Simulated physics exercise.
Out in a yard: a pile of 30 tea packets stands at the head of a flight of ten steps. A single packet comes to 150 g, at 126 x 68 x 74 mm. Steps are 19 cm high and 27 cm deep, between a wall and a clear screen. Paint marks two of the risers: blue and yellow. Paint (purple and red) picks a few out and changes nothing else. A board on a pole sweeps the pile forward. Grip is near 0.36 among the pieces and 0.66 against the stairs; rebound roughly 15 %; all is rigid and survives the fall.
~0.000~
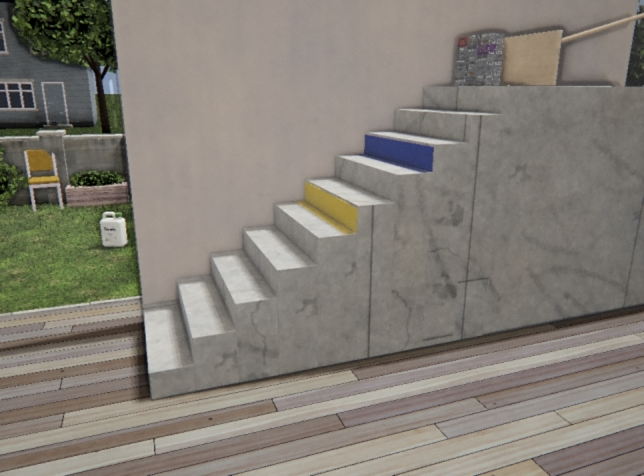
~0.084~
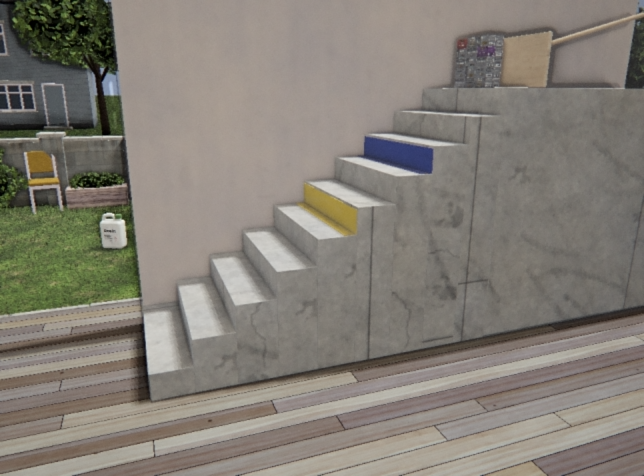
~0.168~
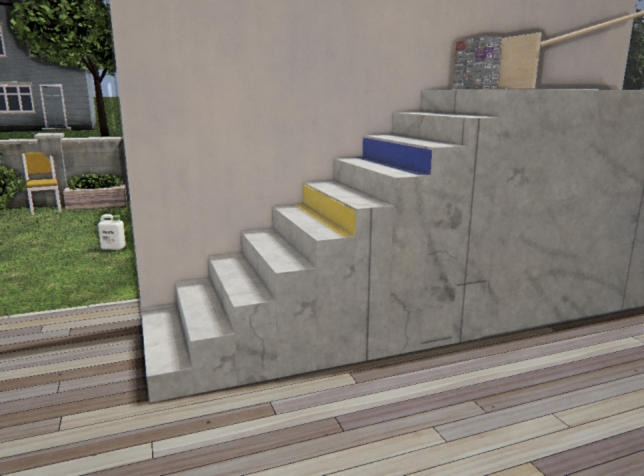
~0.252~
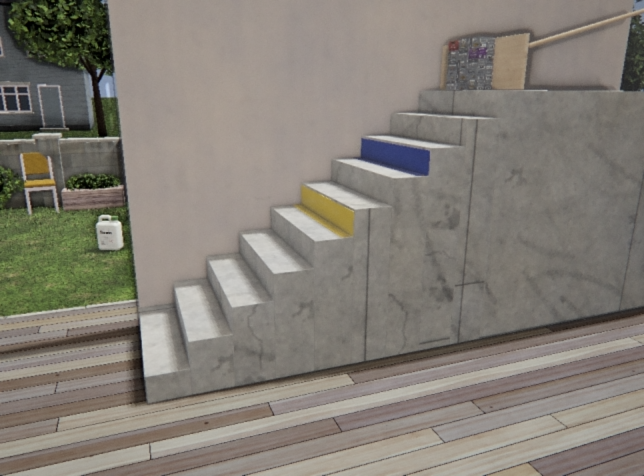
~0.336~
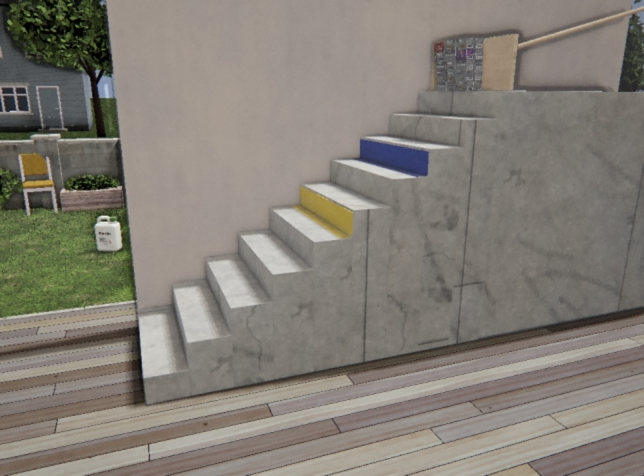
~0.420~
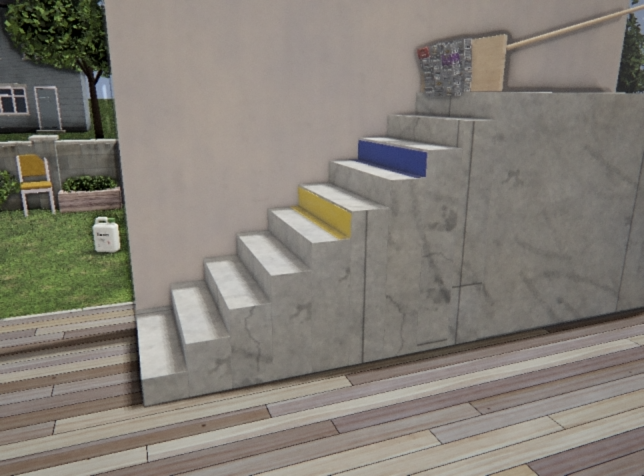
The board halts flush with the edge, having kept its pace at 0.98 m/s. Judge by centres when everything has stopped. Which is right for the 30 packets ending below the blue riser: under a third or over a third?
The part is over a third.
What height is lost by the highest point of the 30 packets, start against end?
Some 42 cm lower.
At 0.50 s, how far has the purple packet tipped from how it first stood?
Some 15°.
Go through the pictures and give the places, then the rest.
In the first picture (we follow the side turned to the camera), board (560, 42) 43 cm from the edge; blue riser, near end, (419, 170); yellow riser, near end, (344, 230); red packet (462, 42); purple packet (482, 50); no piece has moved.
Board (550, 43) 35 cm from the edge; purple packet (482, 51), in the second picture.
Board (539, 44) 26 cm from the edge; red packet (460, 46), in the third picture.
Board (527, 45) 18 cm from the edge; red packet (454, 46) displaced 48 mm; purple packet (474, 53) displaced 44 mm; 30 stirred so far, in the fourth picture.
Board (516, 45) 10 cm from the edge; red packet (439, 47) tipped 10°; purple packet (461, 55) tipped 4°; steepest lean 10°, the packet at (439, 57); 30 stirred so far, in the fifth picture.
Board (505, 46) 23 mm from the edge; blue riser, near end, (412, 175); yellow riser, near end, (338, 235); red packet (423, 54) tipped 15°, 40 mm lower; purple packet (447, 60) tipped 10°, 31 mm lower; steepest lean 16°, the packet at (427, 73); 30 stirred so far, in the sixth picture.
Around 0.50 s, none of the 30 packets below the blue riser, 30 disturbed; red packet tipped 18°, 14 cm lower; purple packet tipped 16°, 12 cm lower.
Around 0.70 s, 5 of the 30 packets below the blue riser; red packet upside down; purple packet tipped 60°, 28 cm lower.
Around 1.04 s, 17 of the 30 packets below the blue riser; purple packet on its side; red packet on its side.
Around 1.74 s, 17 of the 30 packets below the blue riser; red packet on its side; purple packet on its side.
Finally (2.7 s), 17 of the 30 packets below the blue riser; red packet on its side; purple packet on its side. That is 57 per cent. Seen by the last camera, middles, red packet near (180, 285), purple packet near (301, 218).
